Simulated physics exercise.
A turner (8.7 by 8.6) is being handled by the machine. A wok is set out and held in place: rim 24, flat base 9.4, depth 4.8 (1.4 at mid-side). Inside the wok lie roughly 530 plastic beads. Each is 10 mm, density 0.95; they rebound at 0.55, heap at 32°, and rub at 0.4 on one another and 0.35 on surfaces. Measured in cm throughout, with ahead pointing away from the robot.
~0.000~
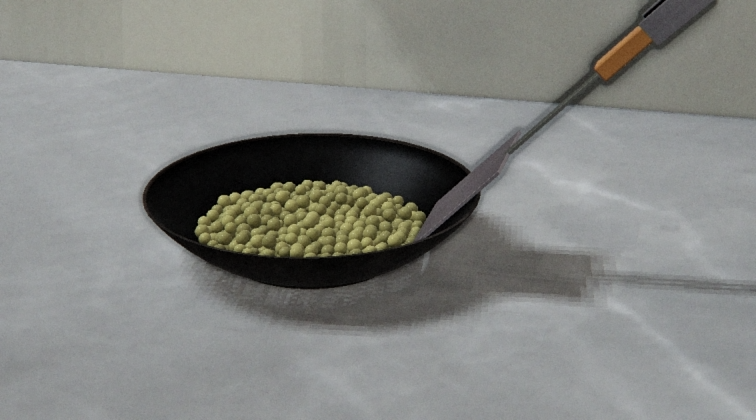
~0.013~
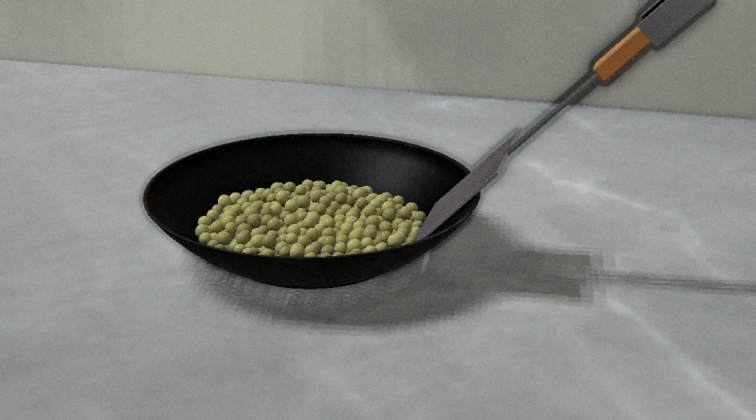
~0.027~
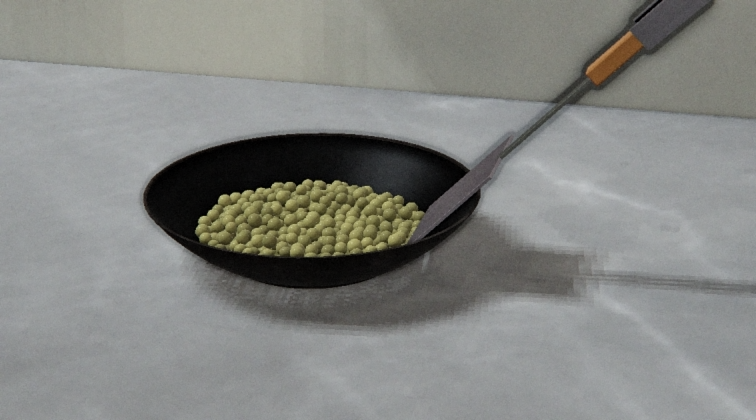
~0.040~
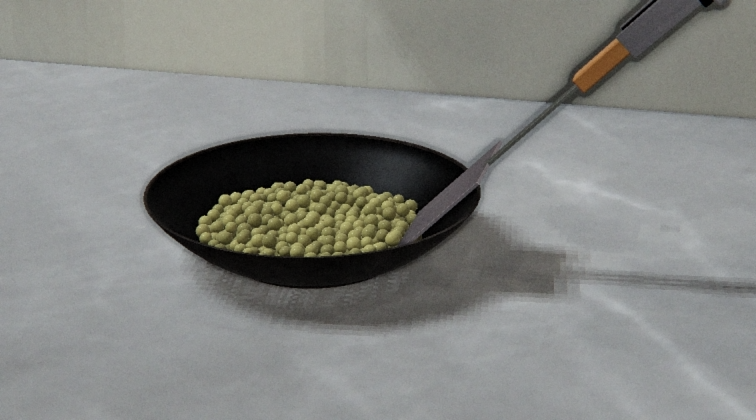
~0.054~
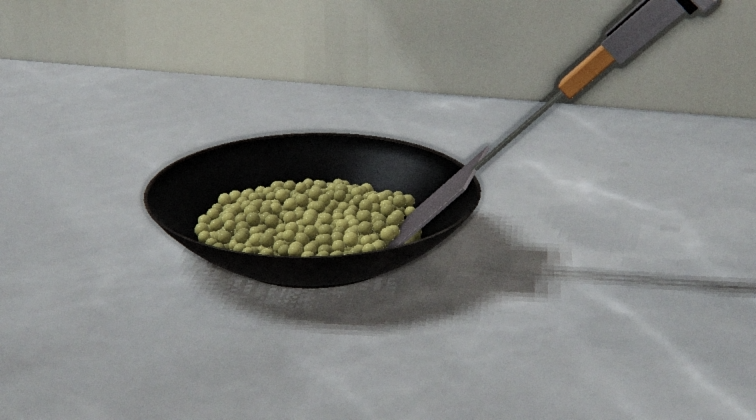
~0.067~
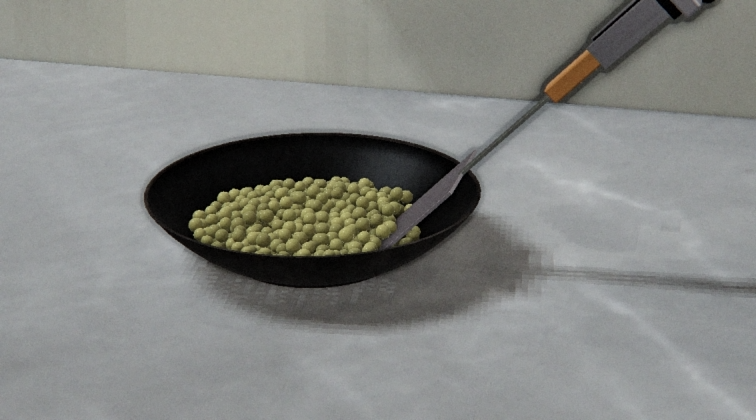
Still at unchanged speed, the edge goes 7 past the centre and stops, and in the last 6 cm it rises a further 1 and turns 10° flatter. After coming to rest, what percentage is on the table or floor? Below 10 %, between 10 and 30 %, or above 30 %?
Between 10 and 30 %.
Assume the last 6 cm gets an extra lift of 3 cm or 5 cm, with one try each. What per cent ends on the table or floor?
Result, in order: Approx. 25 % and 15 %.
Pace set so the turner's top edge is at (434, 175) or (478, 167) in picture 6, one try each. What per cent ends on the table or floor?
About 45 and 15 per cent.
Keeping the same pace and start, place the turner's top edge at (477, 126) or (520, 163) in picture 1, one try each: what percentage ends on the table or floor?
Some 25 per cent, then some 20 per cent.
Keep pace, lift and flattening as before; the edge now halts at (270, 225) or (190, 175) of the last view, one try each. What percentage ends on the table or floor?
Around 0 per cent for the first try and 45 per cent for the second.
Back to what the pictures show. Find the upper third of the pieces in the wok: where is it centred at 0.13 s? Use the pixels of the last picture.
(268, 208).
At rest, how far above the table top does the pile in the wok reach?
Peak at rest, approximately 6.0 centimetres.
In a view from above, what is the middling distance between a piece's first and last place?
Around 6 cm, measured level.
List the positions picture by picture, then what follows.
Turner top edge at (510, 151), sloping 46°; upper third of the load around (312, 221), from x 200 to 420, top at y 185; 527 in the wok, in the first frame.
Turner top edge at (509, 152), sloping 46°; upper third of the load around (313, 221), from x 200 to 420, top at y 185, in the second frame.
Turner top edge at (502, 155), sloping 46°; upper third of the load around (313, 221), from x 205 to 420, top at y 185, in the third frame.
Turner top edge at (490, 162), sloping 46°; upper third of the load around (313, 220), from x 205 to 415, top at y 185, in the fourth frame.
Turner top edge at (477, 167), sloping 46°; upper third of the load around (311, 218), from x 200 to 415, top at y 185, in the fifth frame.
Turner top edge at (464, 171), sloping 46°; upper third of the load around (312, 216), from x 195 to 415, top at y 185; 527 in the wok, in the sixth frame.
By 0.13 s, sloping 46°, highest piece 5 above the table; 527 in the wok.
By 0.19 s, sloping 42°, highest piece 6 above the table; 527 in the wok.
By 0.42 s, sloping 36°, highest piece 7 above the table; 427 in the wok, 93 on the table or floor, 7 on the blade or in flight.
By 1.47 s, sloping 36°, highest piece 6 above the table; 425 in the wok, 102 on the table or floor.
Final count, 425 in the wok, 102 on the table or floor. That is 19 % on the table or floor.
